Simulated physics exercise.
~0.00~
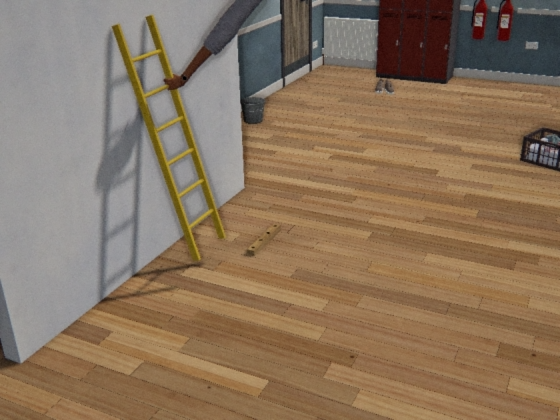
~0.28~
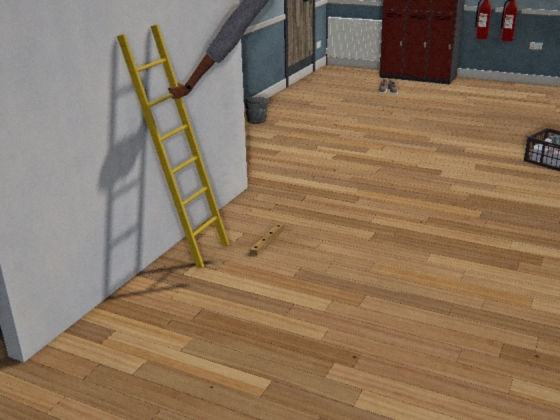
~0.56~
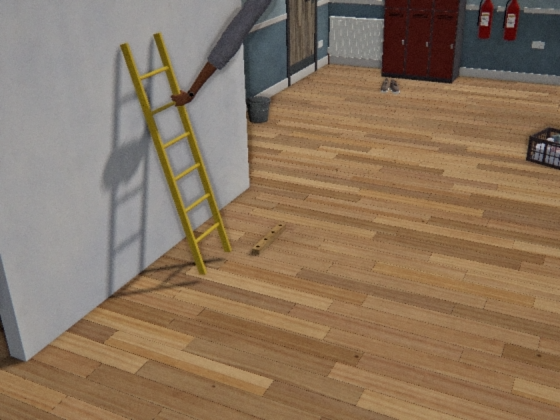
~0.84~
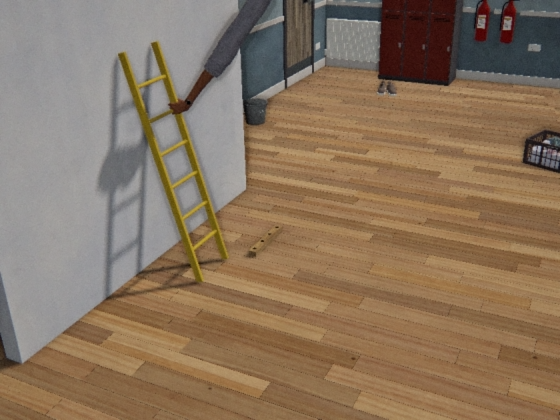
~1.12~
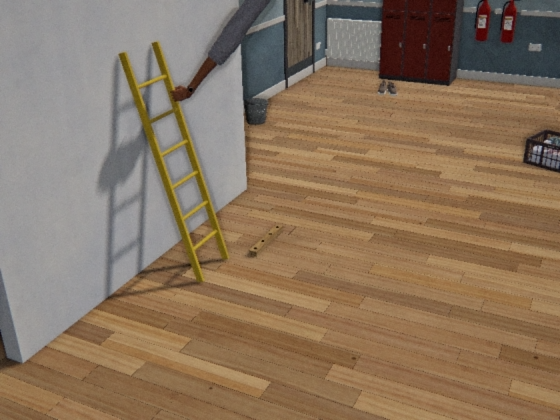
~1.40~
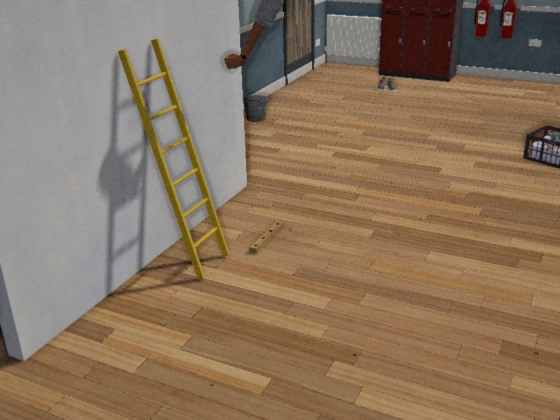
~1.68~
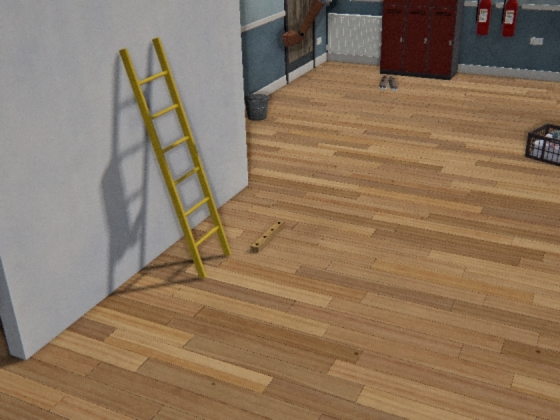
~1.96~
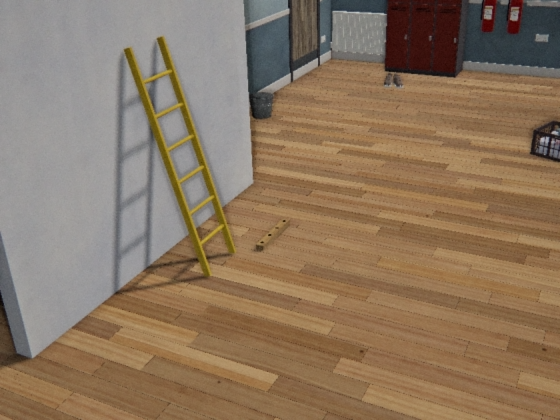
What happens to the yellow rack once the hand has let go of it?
It holds its place, staying propped against the wall without its feet slipping.
To begin with, a hand reaching in from above holds a yellow, ladder-like rack against a pale wall, on a wooden floor where a small batten lies nearby. The hand lowers the rack slightly, and its feet settle a little nearer the viewer. Once the rack is leaning in place, the hand lets go and draws back toward the upper right without pushing it. The arm then moves out of view while the view sways a little. At the end, the yellow rack still leans against the wall on its own, and the batten lies undisturbed beside it.
